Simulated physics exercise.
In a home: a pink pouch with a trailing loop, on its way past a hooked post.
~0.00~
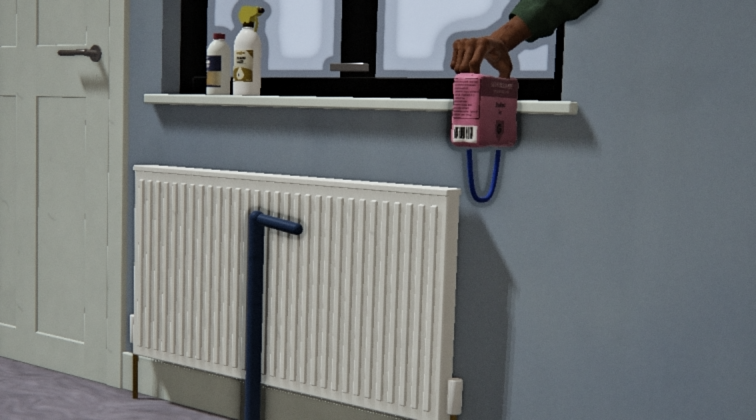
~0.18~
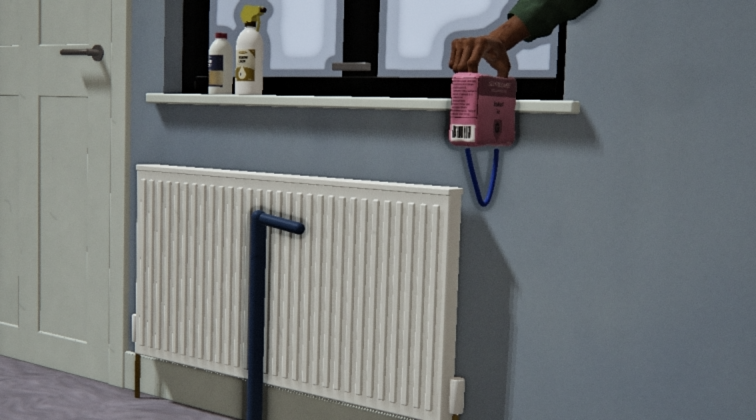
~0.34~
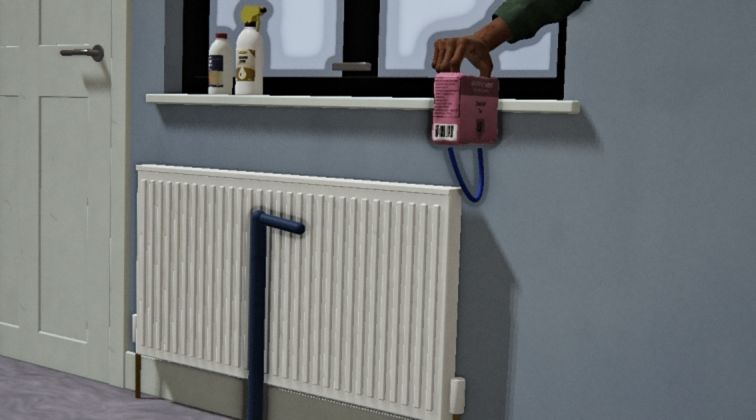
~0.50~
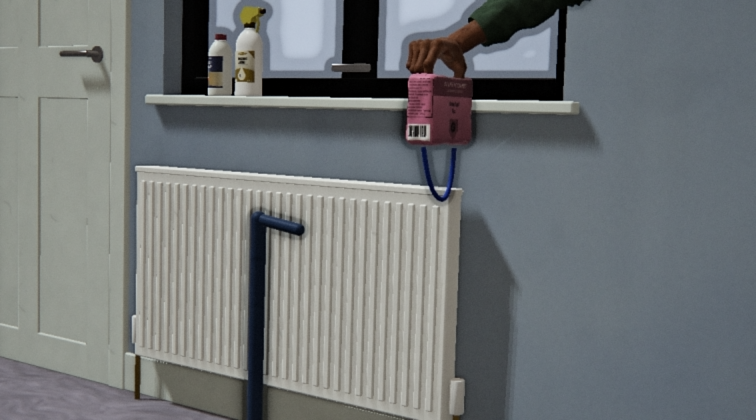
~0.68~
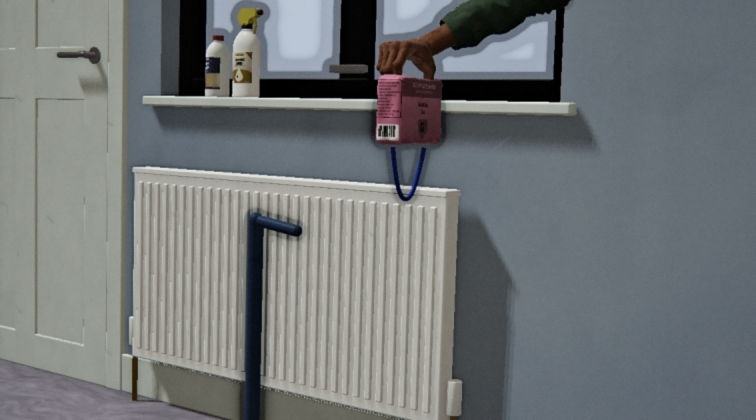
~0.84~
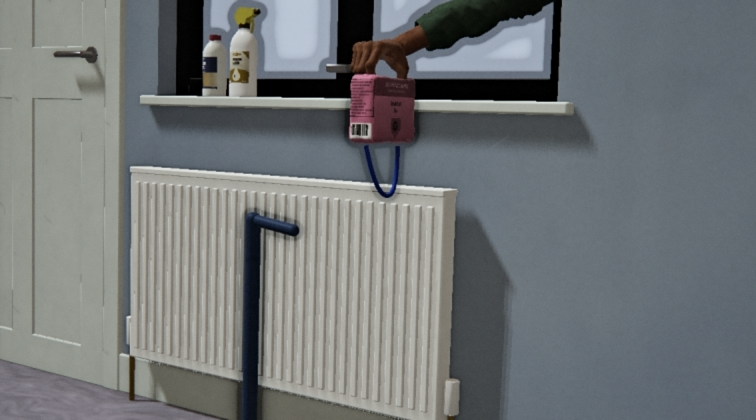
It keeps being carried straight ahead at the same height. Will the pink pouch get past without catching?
Yes.
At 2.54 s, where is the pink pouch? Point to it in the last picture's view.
Its middle sits near pixel (170, 105) of the last view.
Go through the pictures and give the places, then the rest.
Pink pouch (486, 111); hook tip (297, 229), in the first frame.
Pink pouch (484, 111); bottom of the loop (484, 205), in the second frame.
Pink pouch (467, 110), in the third frame.
Pink pouch (441, 110); bottom of the loop (442, 200), in the fourth frame.
Pink pouch (410, 111), in the fifth frame.
Pink pouch (383, 110); bottom of the loop (387, 196); hook tip (293, 231); hook points towards it, loop hangs above the hook, in the sixth frame.
By 1.72 s, pouch over the post near (264, 107).
By 2.54 s, pouch past the post near (170, 105).
When it is over, pouch past the post near (140, 104). The pink pouch passes clear.
